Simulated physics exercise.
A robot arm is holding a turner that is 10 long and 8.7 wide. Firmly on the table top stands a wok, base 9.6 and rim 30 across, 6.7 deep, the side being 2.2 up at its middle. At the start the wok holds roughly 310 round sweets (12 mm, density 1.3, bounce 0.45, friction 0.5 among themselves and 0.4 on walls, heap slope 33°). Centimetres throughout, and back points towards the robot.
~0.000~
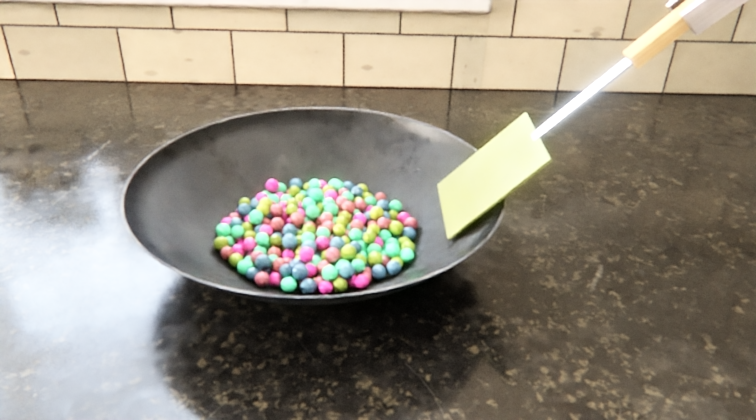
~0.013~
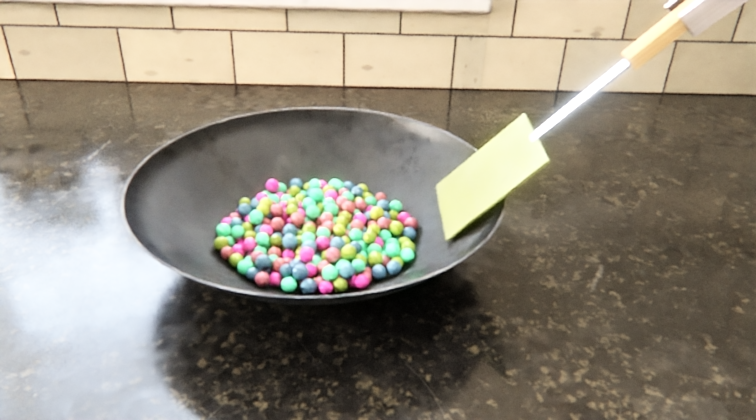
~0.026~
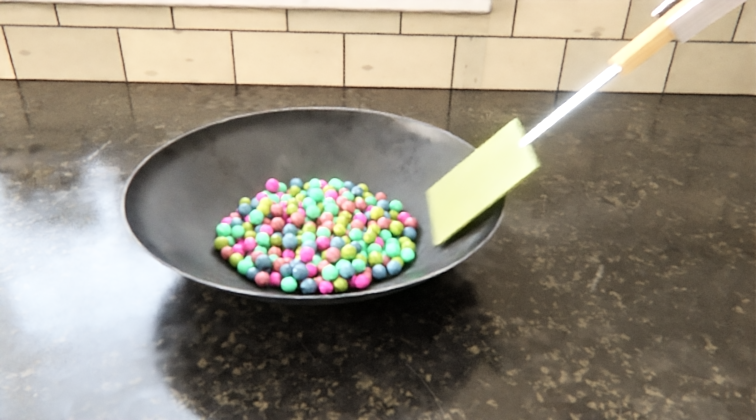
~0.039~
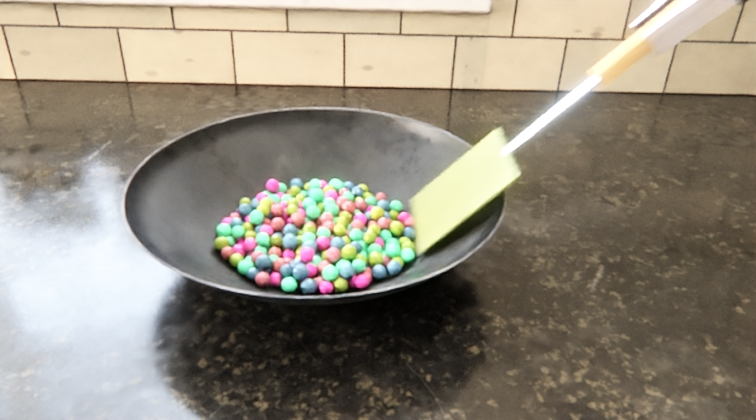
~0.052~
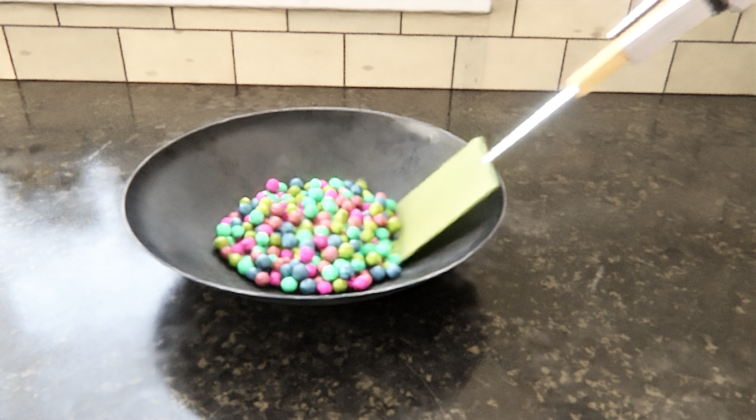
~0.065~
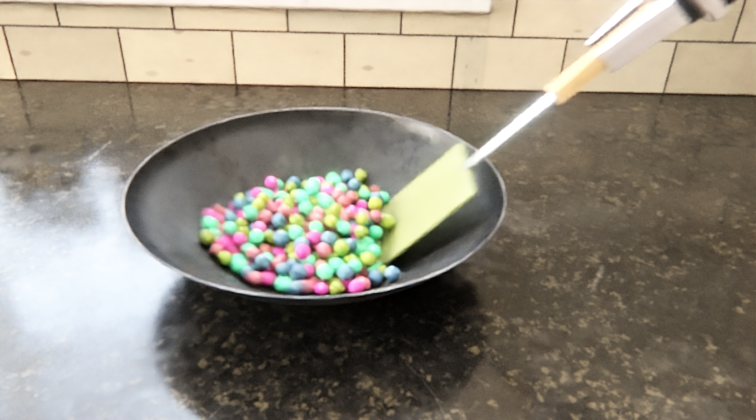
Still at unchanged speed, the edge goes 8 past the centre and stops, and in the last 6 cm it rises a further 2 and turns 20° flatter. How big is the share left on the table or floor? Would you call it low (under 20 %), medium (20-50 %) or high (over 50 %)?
I would call it medium.
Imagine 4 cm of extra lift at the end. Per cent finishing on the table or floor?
It comes to near 30 percent.
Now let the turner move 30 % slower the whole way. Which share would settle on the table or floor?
About 5 per cent.
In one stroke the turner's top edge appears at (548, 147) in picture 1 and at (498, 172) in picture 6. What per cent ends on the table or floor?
10 per cent.
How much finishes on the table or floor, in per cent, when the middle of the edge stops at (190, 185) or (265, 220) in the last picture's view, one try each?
45 % and 5 %.
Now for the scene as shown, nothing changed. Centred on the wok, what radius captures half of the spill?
Close to 30 cm from the centre.
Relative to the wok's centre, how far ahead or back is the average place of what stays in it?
It rests close to 4.5 centimetres ahead of centre.
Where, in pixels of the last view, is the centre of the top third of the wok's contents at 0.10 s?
Near (275, 207).
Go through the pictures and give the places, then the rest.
In the first frame, turner top edge at (538, 135), sloping 46°; upper third of the load around (315, 228), from x 220 to 410, top at y 185; 309 in the wok.
In the second frame, turner top edge at (536, 136), sloping 46°; upper third of the load around (315, 228), from x 220 to 410, top at y 185.
In the third frame, turner top edge at (526, 141), sloping 46°; upper third of the load around (315, 229), from x 220 to 410, top at y 185.
In the fourth frame, turner top edge at (508, 151), sloping 46°; upper third of the load around (315, 229), from x 220 to 410, top at y 185.
In the fifth frame, turner top edge at (487, 160), sloping 46°; upper third of the load around (325, 227), from x 220 to 400, top at y 185.
In the sixth frame, turner top edge at (468, 166), sloping 46°; upper third of the load around (314, 221), from x 210 to 390, top at y 175; 309 in the wok.
By 0.10 s, sloping 46°, highest piece 6 above the table; 309 in the wok.
By 0.14 s, sloping 41°, highest piece 9 above the table; 307 in the wok, 2 on the blade or in flight.
By 0.36 s, sloping 26°, highest piece 12 above the table; 215 in the wok, 33 on the table or floor, 61 on the blade or in flight.
By 1.41 s, sloping 26°, highest piece 6 above the table; 213 in the wok, 96 on the table or floor.
Final count, 213 in the wok, 96 on the table or floor. That is 31 % on the table or floor.
